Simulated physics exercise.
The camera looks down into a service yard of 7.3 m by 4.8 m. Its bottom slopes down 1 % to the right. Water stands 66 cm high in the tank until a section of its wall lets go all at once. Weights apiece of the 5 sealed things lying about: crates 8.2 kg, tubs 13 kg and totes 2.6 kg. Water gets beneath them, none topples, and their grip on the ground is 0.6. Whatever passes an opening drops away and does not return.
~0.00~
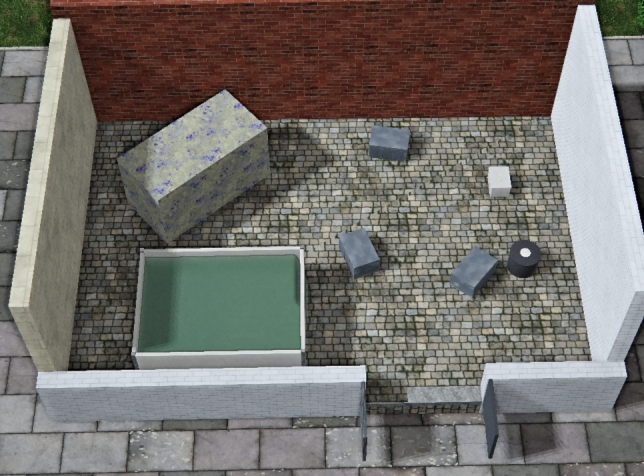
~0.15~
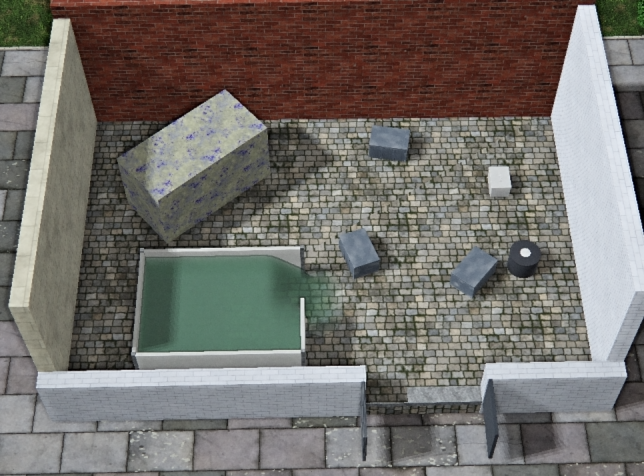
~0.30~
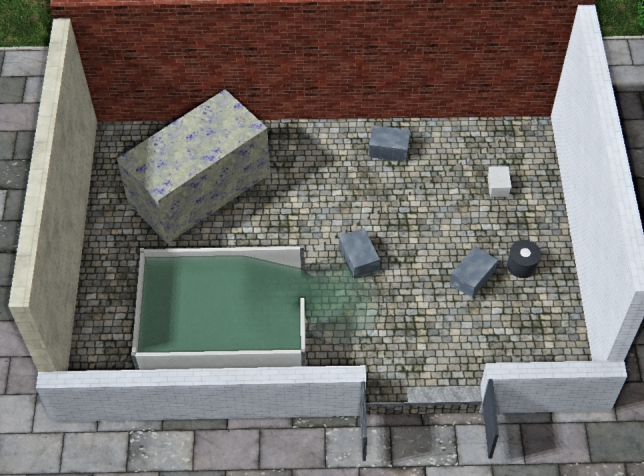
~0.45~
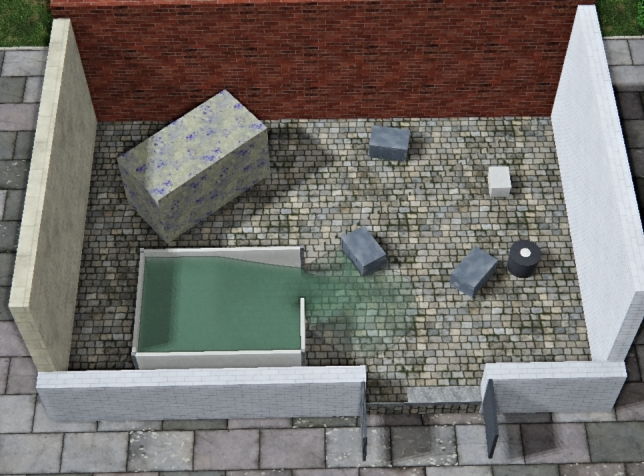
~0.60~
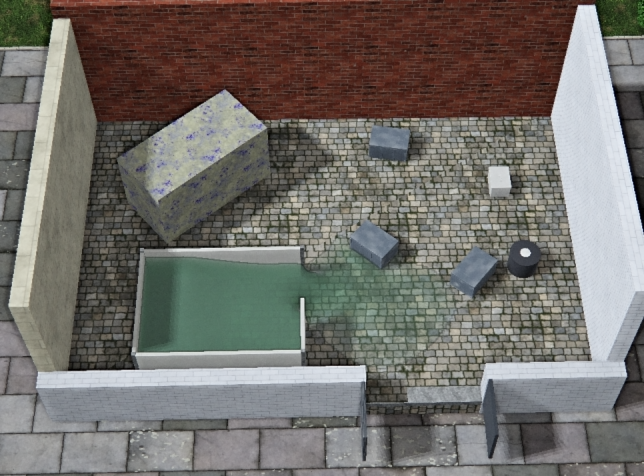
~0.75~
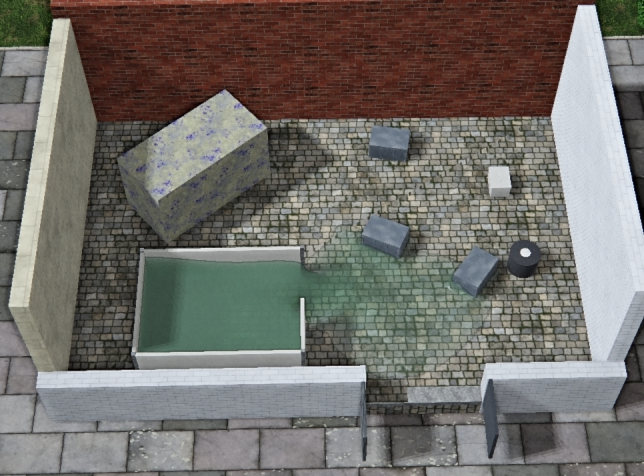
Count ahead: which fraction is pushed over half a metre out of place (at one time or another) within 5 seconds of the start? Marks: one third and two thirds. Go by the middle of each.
That comes to two thirds or above.
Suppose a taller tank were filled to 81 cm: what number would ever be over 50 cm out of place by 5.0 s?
In that case 5 of them.
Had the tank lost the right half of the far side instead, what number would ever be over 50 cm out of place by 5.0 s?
Then 3.
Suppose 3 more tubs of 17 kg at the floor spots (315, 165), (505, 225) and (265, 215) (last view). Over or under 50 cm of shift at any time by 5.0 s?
In turn: Under, more, less.
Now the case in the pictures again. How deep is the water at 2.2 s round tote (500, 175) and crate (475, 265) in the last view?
About 5 and 11 cm.
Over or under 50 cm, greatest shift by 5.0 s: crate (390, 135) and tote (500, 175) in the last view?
In that order: Under, over.
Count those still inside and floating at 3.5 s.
At that moment 2.
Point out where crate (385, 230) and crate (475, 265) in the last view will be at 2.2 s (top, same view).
Around (498, 121) and (558, 264).
After 1.1 s 1 of 5 are over 50 cm from their spots; 0 afloat.
After 2.2 s 4 of 5 are over 50 cm from their spots; 3 afloat.
After 3.5 s 4 of 5 are over 50 cm from their spots; 2 afloat.
After 5.0 s 4 of 5 are over 50 cm from their spots, and 4 have been at some point; 5 afloat.
